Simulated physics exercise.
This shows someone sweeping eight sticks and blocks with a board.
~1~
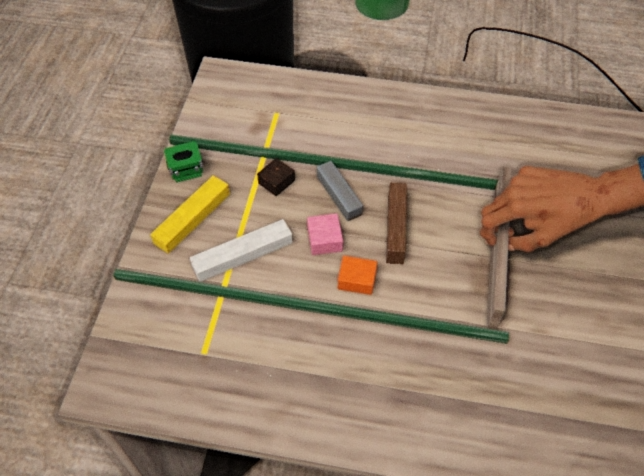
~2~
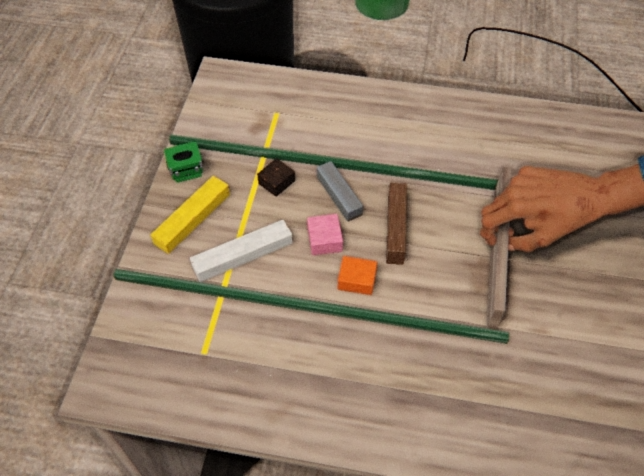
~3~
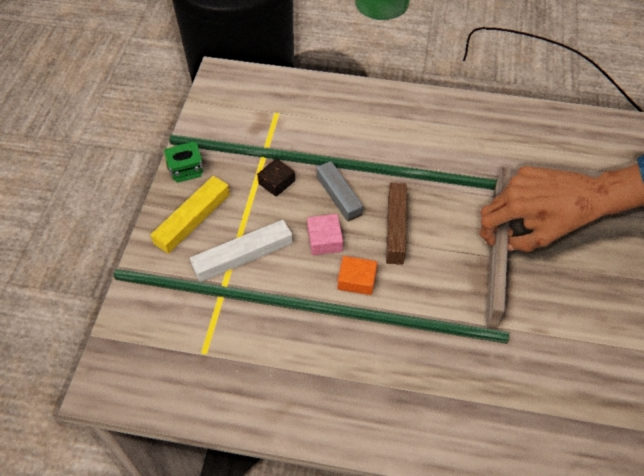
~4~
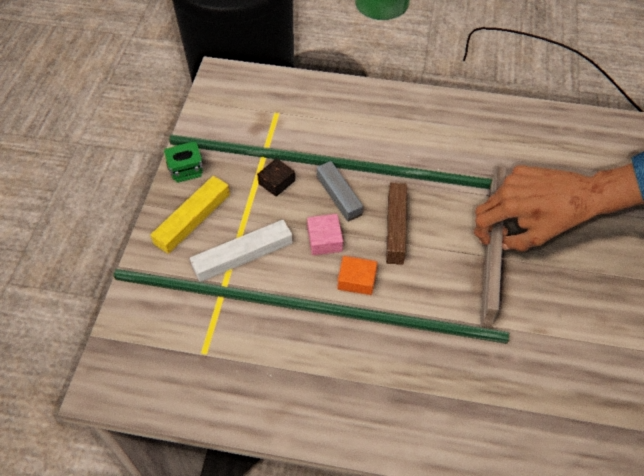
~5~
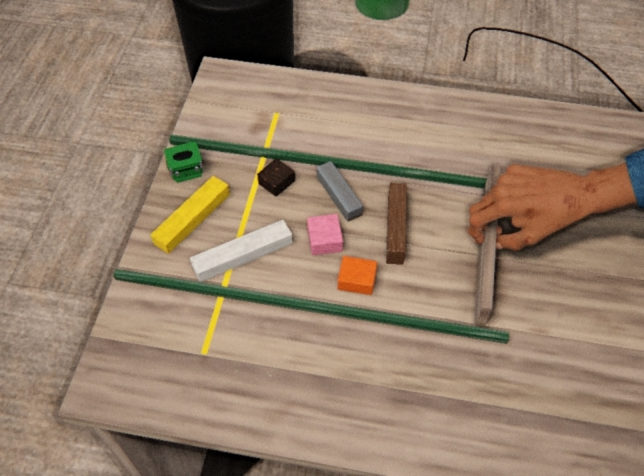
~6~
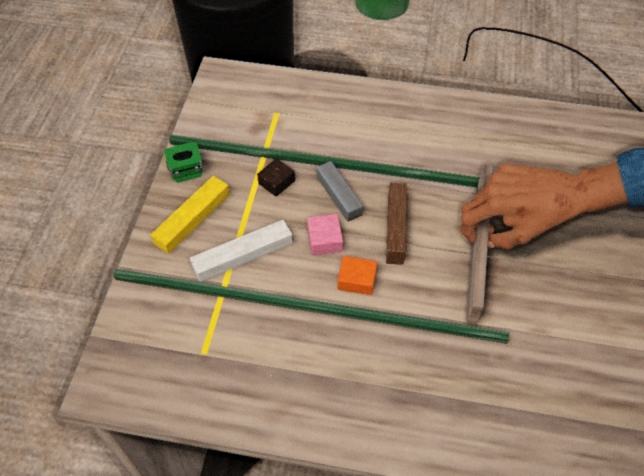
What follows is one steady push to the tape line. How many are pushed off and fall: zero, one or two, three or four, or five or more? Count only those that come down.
Outcome: The number that fall off is zero.
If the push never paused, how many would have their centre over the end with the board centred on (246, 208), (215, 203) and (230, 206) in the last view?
Place by place, 0, 2 and 0.
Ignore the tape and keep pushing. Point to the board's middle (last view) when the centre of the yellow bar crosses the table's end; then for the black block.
Its middle is around (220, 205) and around (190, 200).
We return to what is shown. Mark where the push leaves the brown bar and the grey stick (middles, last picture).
The brown bar stops around (240, 199); the grey stick around (232, 174).
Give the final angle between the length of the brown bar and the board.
Some 0 degrees.
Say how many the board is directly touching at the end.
In contact: 2.
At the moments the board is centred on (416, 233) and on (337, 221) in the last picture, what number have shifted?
First 0, then 5.
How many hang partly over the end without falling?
That would be 0.
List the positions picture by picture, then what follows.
Green case (184, 162); yellow bar (192, 214); white bar (242, 250); board (500, 246); tape (245, 220), in the first frame.
Yellow bar (192, 214); board (500, 246), in the second frame.
White bar (242, 250); black block (276, 177), in the third frame.
Green case (184, 162); brown bar (397, 223), in the fourth frame.
Yellow bar (192, 214); pink block (325, 235), in the fifth frame.
Green case (184, 162); yellow bar (192, 214); white bar (242, 250); board (480, 243); tape (245, 220), in the sixth frame.
Soon after, none off yet; green case at rest near (184, 162); yellow bar at rest near (192, 214); white bar at rest near (242, 250).
At rest, the number that fall off is zero.
